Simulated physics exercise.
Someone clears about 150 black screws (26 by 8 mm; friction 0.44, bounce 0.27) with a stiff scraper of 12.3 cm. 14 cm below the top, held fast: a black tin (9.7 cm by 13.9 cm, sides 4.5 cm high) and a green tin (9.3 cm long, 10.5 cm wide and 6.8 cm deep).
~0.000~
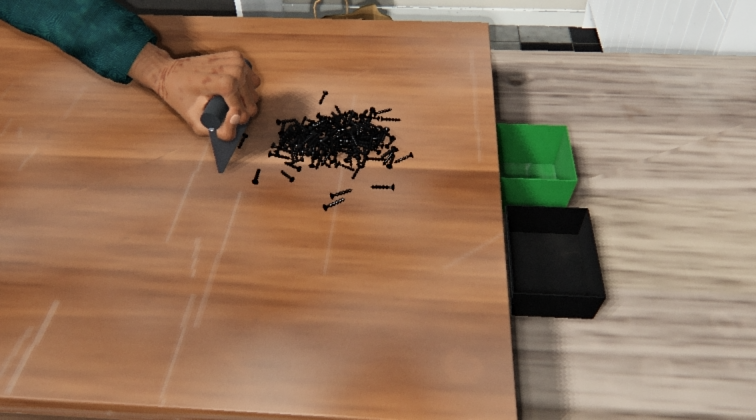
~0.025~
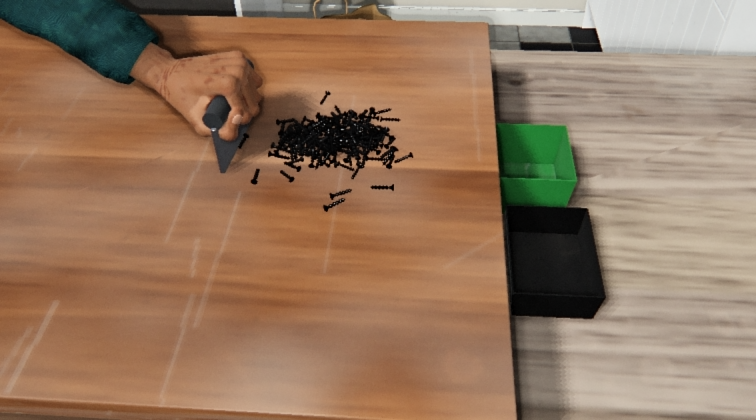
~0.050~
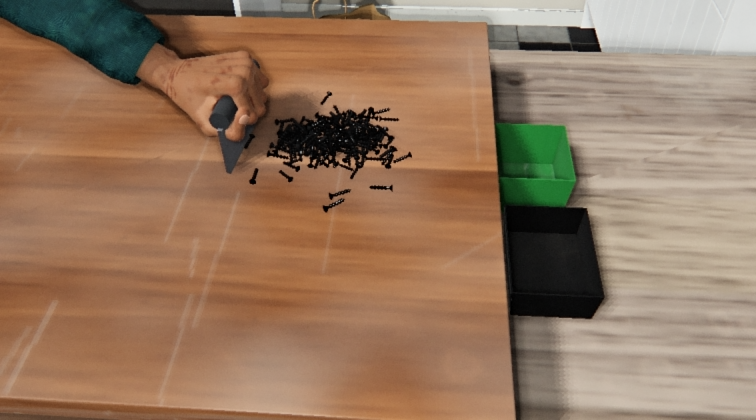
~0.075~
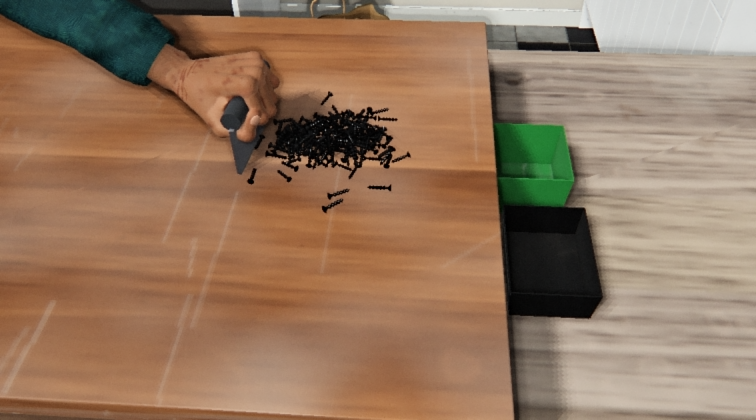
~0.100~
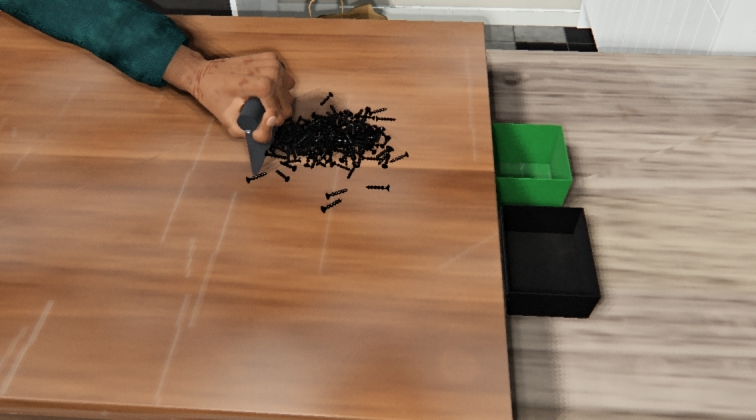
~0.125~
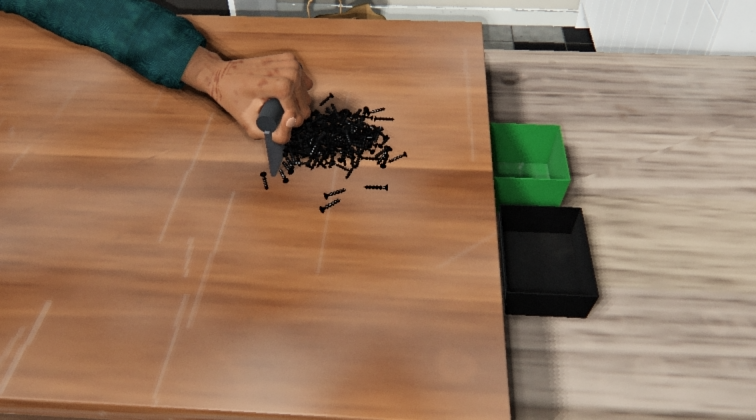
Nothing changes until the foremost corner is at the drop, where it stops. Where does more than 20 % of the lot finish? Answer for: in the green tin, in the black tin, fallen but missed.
In the green tin: Below; in the black tin: Above; fallen but missed: Above.
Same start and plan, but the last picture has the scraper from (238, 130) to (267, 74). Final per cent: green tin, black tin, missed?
Green tin 40, black tin 0, missed 5.
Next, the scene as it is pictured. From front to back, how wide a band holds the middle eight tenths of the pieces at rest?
About 20 cm.
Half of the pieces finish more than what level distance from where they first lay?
About 32 cm.
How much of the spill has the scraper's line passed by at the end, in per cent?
Roughly 15 per cent.
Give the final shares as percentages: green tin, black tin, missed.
Green tin 10, black tin 35, missed 40.
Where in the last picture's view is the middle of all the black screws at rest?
At about (562, 244).
Then, at 0.30 s, scraper 24 cm from its start, spill 18 cm wide; still on top 100 %.
Then, at 0.48 s, scraper 31 cm from its start, spill 21 cm wide; black tin 25 %, green tin 10 %, off the edge, not caught 45 %, still on top 20 %.
Then, at 0.63 s, scraper 31 cm from its start, spill 22 cm wide; black tin 35 %, green tin 10 %, off the edge, not caught 40 %, still on top 15 %.
At rest (2.0 s), black tin 35 %, green tin 10 %, fallen but missed 40 %, still on top 15 %.
